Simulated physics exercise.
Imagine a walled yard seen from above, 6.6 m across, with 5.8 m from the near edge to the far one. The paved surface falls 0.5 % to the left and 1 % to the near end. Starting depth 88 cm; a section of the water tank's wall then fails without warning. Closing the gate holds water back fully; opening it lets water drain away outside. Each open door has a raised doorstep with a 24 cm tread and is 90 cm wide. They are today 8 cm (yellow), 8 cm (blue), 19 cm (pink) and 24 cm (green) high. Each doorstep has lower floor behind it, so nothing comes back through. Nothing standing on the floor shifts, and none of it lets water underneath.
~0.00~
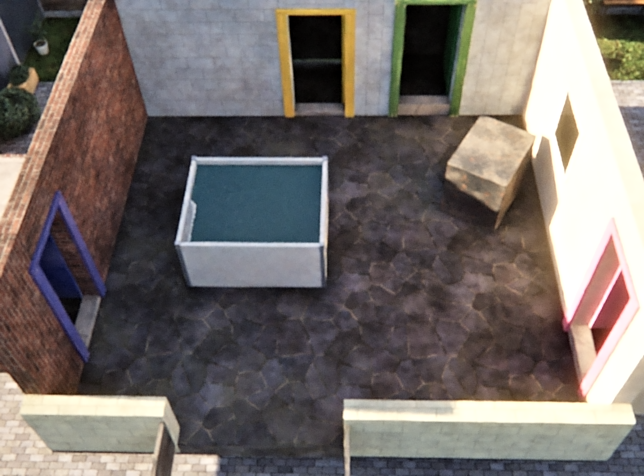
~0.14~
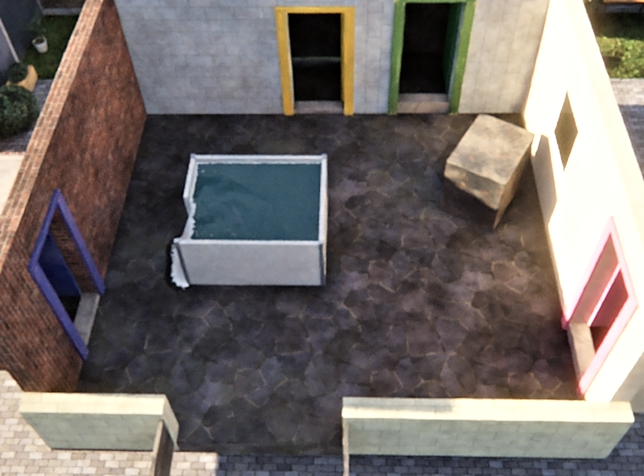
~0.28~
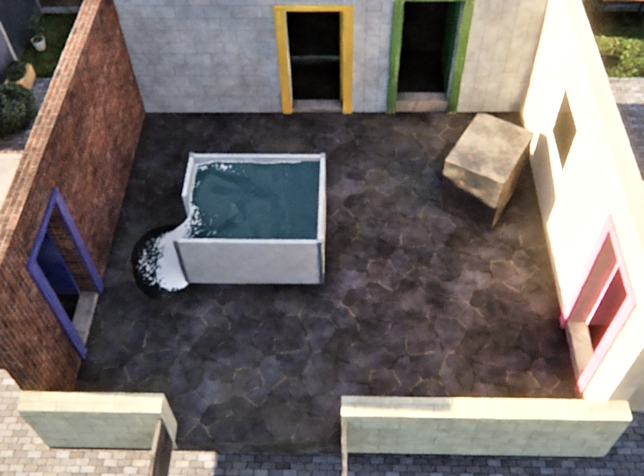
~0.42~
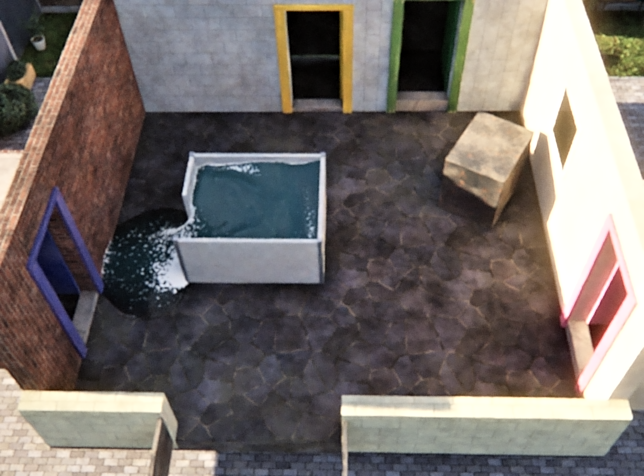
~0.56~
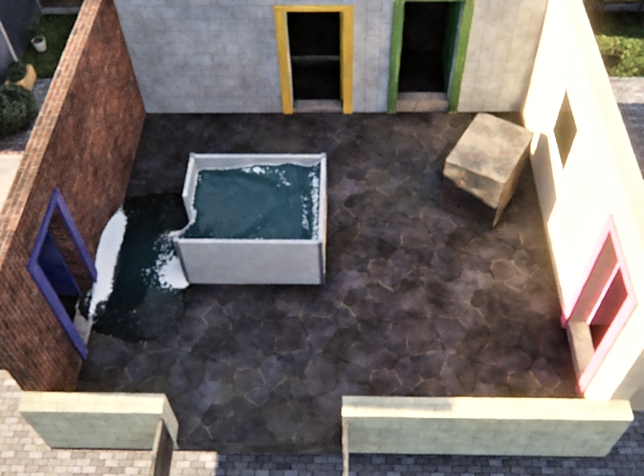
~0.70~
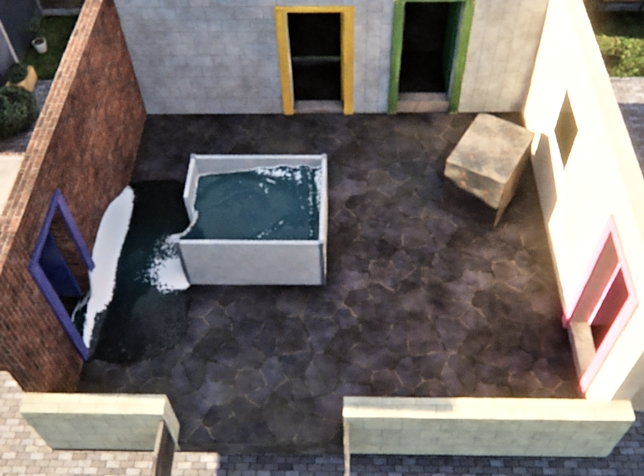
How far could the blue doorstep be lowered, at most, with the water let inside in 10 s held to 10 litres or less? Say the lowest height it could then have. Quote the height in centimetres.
It could then stand at about 35 cm.
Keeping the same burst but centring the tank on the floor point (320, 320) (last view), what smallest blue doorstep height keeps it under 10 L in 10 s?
That setup calls for roughly 37 cm.
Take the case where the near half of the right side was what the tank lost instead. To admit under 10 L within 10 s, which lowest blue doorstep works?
Then it needs around 9.5 cm.
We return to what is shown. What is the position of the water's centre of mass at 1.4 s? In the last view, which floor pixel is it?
Approximately (211, 249).
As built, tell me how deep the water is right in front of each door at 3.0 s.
At the yellow door the depth is 6 cm, at blue 19 cm, at pink 0 cm and at green 0 cm.
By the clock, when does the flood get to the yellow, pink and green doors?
Arrives: Yellow 2.4 s / pink 4.5 s / green 3.2 s.
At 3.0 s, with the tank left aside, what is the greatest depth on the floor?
Close to 33 centimetres.
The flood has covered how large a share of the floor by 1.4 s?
I'd say near 15 percent.
After 1.4 s water covers 15 % of the floor, deepest (55 cm) near (110, 263); 28 cm at the blue door, 75 litres in over its 8 cm doorstep.
After 3.0 s water covers 45 % of the floor, deepest (33 cm) near (73, 410); 19 cm at the blue door, 216 litres in over its 8 cm doorstep.
After 10.0 s water covers 100 % of the floor, deepest (12 cm) near (69, 423); 8 cm at the blue door, 314 litres in over its 8 cm doorstep.
At the blue door as built, the water arrived by 0.6 s and peaked near 29 cm at 1.2 s.
Run again over the same 10 s with other heights there, 27 litres in over 29.5 cm, 3 litres over 40 cm. The limit of 10 litres is kept from about 35 cm up.
